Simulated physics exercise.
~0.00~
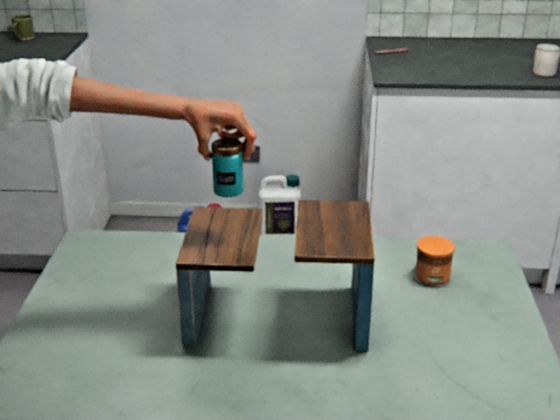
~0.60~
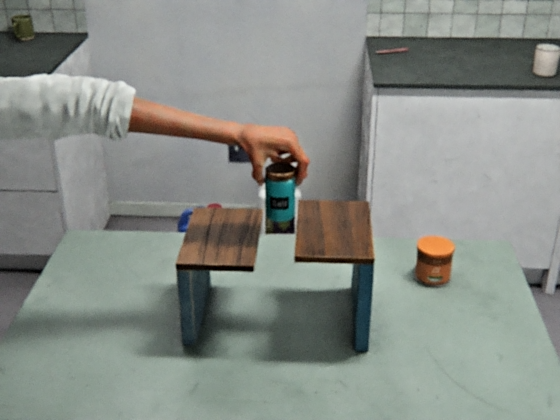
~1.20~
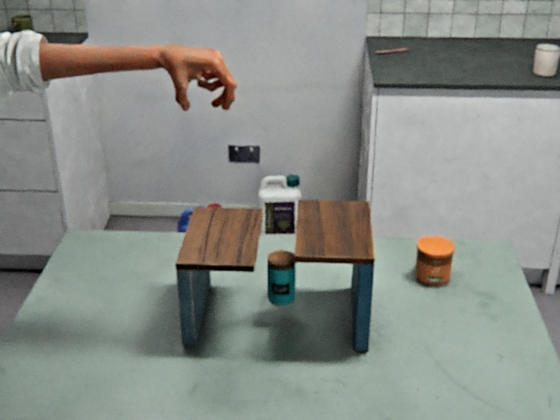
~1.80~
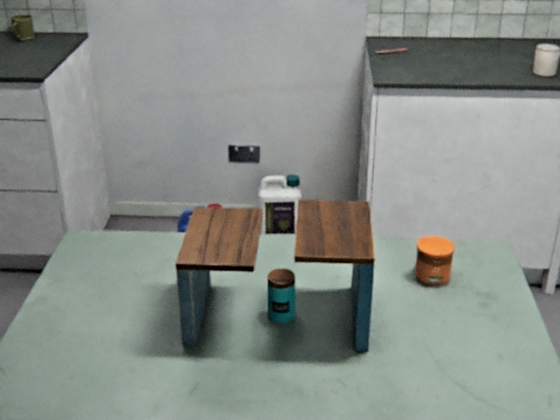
A turquoise jar is moved right by a hand, released, and drops through the gap onto the table.
